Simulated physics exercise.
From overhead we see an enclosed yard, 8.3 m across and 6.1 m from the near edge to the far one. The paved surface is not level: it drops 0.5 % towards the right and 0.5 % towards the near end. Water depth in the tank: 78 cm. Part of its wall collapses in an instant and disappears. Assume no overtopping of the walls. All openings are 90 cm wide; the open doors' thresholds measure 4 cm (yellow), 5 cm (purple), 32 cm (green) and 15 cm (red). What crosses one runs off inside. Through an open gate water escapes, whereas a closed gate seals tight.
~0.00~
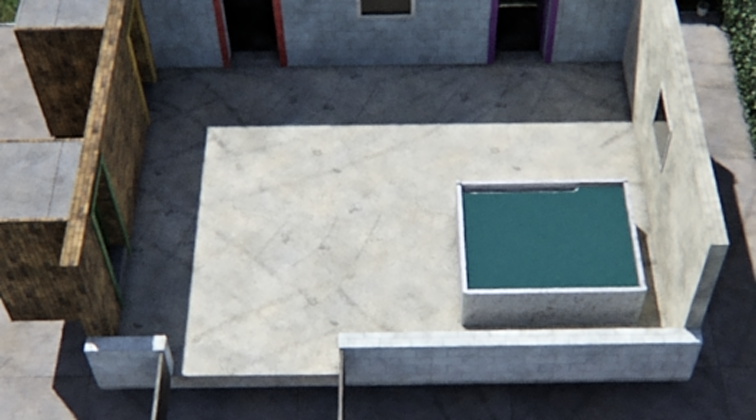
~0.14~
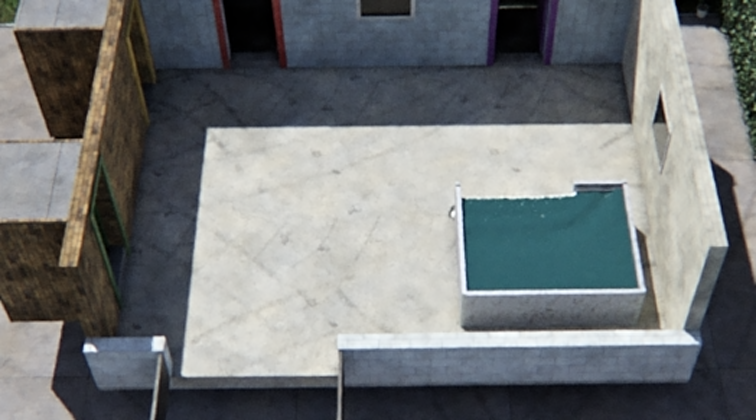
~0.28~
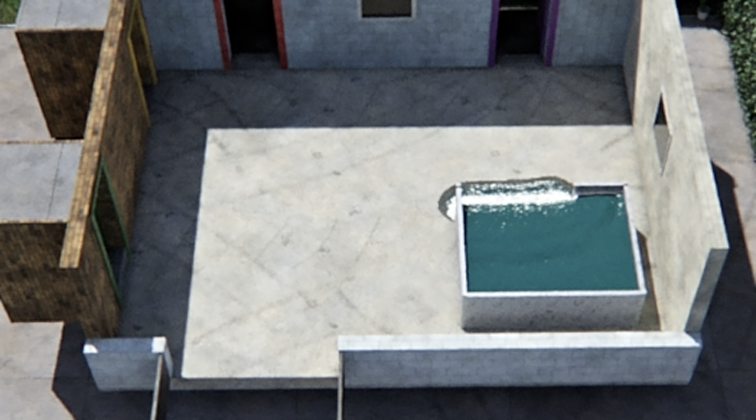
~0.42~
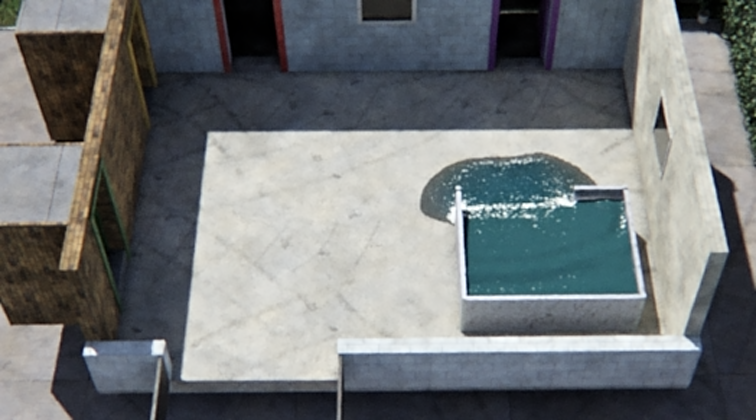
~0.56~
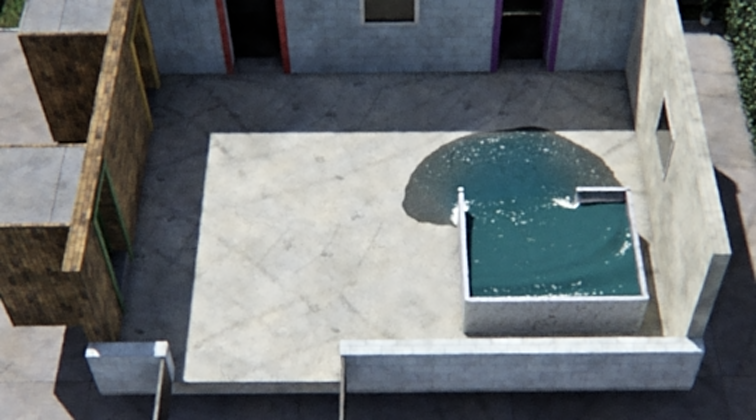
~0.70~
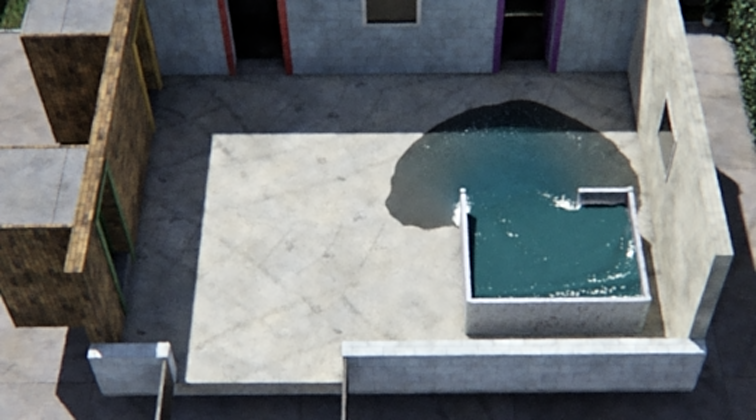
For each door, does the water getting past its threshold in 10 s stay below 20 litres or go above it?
The yellow door: Above 20 litres; the purple door: Above 20 litres; the green door: Below 20 litres; the red door: Below 20 litres.
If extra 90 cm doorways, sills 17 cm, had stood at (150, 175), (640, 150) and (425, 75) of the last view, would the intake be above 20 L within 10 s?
Note, doorways in listed order: Stays short, stays short, goes beyond.
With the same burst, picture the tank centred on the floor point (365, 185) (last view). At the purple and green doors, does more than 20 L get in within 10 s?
Purple door held, green door held.
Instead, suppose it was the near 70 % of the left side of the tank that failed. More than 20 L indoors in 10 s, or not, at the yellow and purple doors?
Then: Yellow above, purple not over.
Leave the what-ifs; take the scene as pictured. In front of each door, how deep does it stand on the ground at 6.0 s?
Yellow 13 cm, purple 15 cm, green 4 cm, red 6 cm.
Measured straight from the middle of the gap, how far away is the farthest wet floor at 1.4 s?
Roughly 4.0 m.
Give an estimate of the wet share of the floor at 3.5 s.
Some 45 per cent of it.
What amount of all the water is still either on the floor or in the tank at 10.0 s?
Roughly 72 per cent is still there.
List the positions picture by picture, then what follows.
In the first picture, still water, 78 cm deep, in the tank at (548, 237).
In the second picture, the front is at a hidden place, 0.9 m from the gap on the tank's far side; 0.3 m2 of floor is under water; 78 cm left at the back of the tank.
In the third picture, water pours out on the tank's far side and has run 1.2 m, to (445, 202); typically 12 cm deep outside, 78 cm at the tank's back.
In the fourth picture, the front is at (560, 163), 1.5 m from the gap on the tank's far side; 3.0 m2 of floor is under water; 77 cm left at the back of the tank.
In the fifth picture, the front is at (542, 132), 2.1 m from the gap on the tank's far side; 5.2 m2 of floor is under water; 68 cm left at the back of the tank.
In the sixth picture, the front is at (534, 105), 2.7 m from the gap on the tank's far side; 7.6 m2 of floor is under water; 67 cm left at the back of the tank.
After 1.4 s water covers 30 % of the floor and is deepest (36 cm) near (493, 214); yellow door not reached, purple door 16 cm at the sill, 70 L in, green door not reached, red door not reached.
After 2.2 s water covers 35 % of the floor and is deepest (36 cm) near (464, 78); yellow door not reached, purple door 29 cm at the sill, 242 L in, green door not reached, red door not reached.
After 3.5 s water covers 45 % of the floor and is deepest (28 cm) near (162, 81); yellow door 14 cm at the sill, 32 L in, purple door 24 cm at the sill, 469 L in, green door not reached, red door 11 cm at the sill, 0 L in.
After 6.0 s water covers 70 % of the floor and is deepest (18 cm) near (674, 366); yellow door 13 cm at the sill, 234 L in, purple door 15 cm at the sill, 630 L in, green door 4 cm at the sill, 0 L in, red door 6 cm at the sill, 0 L in.
After 10.0 s water covers 90 % of the floor and is deepest (14 cm) near (674, 366); yellow door 8 cm at the sill, 310 L in, purple door 7 cm at the sill, 693 L in, green door 5 cm at the sill, 0 L in, red door 5 cm at the sill, 0 L in.
